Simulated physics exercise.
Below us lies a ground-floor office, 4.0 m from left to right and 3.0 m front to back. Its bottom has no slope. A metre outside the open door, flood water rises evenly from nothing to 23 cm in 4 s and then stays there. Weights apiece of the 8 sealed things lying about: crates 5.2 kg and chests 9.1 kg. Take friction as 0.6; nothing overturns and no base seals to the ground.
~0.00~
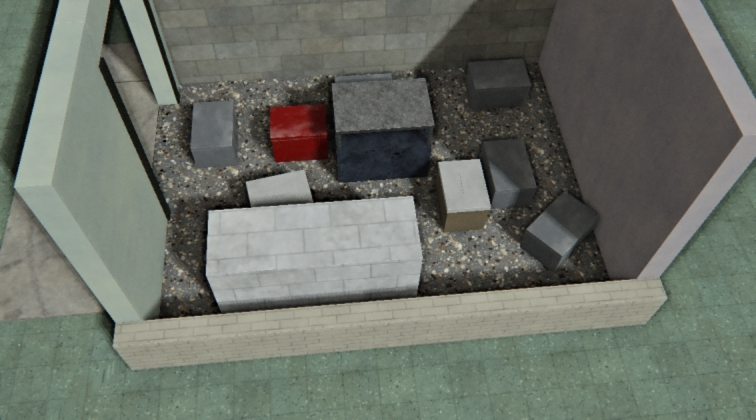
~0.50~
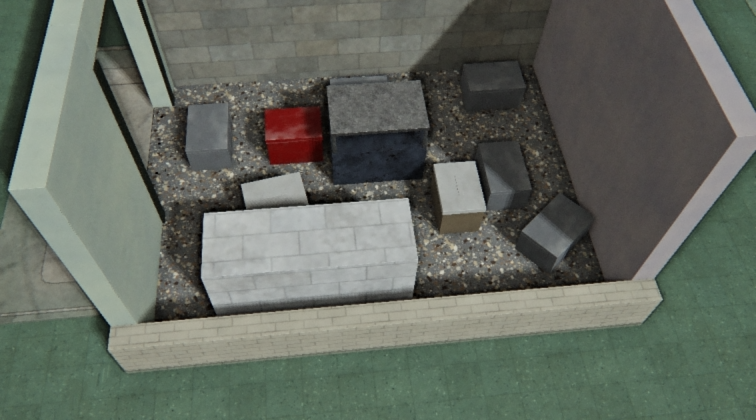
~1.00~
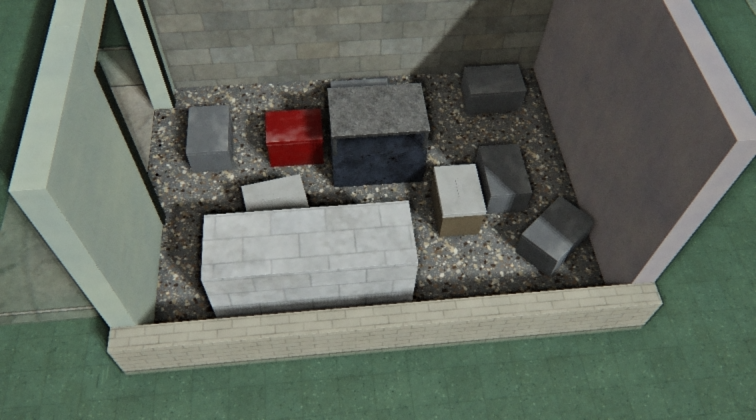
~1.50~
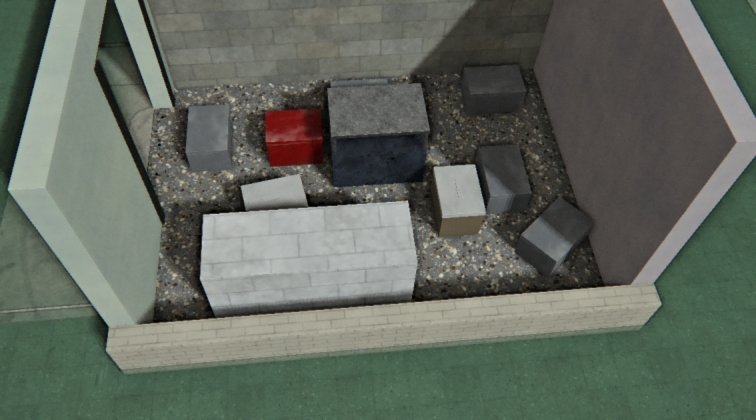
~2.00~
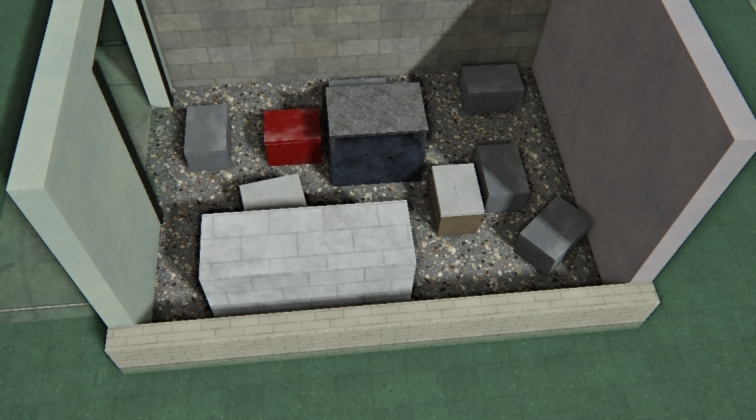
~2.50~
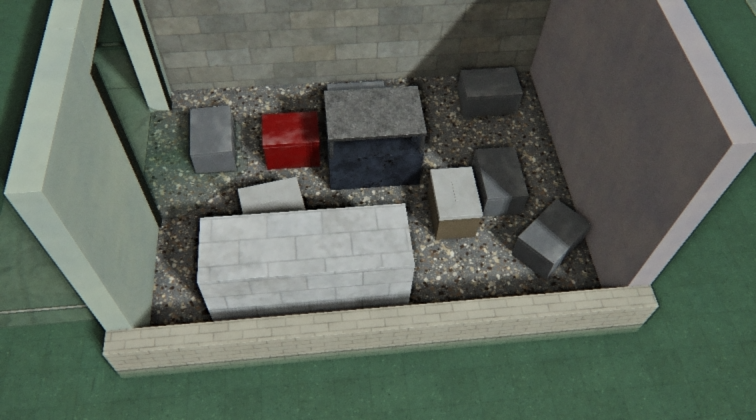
The clip opens on a high view into a roofless room with a speckled floor, where grey, white and red boxes sit around a large pale block. Green water creeps over the paving outside the left opening, then a thin sheet slips inside near the grey box, with the boxes barely moving.
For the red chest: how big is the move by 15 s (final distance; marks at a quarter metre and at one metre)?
Red chest gets carried off.
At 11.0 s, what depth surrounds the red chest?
Roughly 17 cm.
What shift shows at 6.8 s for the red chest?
About 80 cm.
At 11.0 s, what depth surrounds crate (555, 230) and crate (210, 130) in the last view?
About 17 and 18 cm.
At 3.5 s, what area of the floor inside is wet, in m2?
Some 2.5 m2.
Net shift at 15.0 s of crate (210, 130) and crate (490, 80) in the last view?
In that order: 350 cm, 140 cm.
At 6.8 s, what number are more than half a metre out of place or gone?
I count 5.
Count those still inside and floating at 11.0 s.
I count 8.
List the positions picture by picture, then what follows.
In the first frame, the red chest at (298, 121) rests on the ground; 0.0 m2 under water; 0 of 8 have shifted.
In the second frame, the red chest at (293, 123), on the bottom; 0.0 m2 under water; 0 of 8 have shifted.
In the third frame, the red chest at (294, 125), on the bottom; 0.0 m2 under water; 0 of 8 have shifted.
In the fourth frame, the red chest at (293, 125), on the bottom; water covers 0.0 m2; 0 of 8 have shifted.
In the fifth frame, the red chest at (292, 124) rests on the ground; 0.0 m2 under water; 0 of 8 have shifted.
In the sixth frame, the red chest at (290, 128), on the bottom; water covers 0.6 m2; 1 of 8 have shifted.
After 3.5 s the red chest is near (297, 128), 0.1 m from its start, aground; 1 afloat.
After 6.8 s the red chest is near (347, 79), 0.8 m from its start, afloat; 8 afloat.
After 11.0 s the red chest is near (448, 109), 1.6 m from its start, afloat; 8 afloat.
After 15.0 s the red chest is near (483, 134), 1.9 m from its start, afloat; 8 afloat.
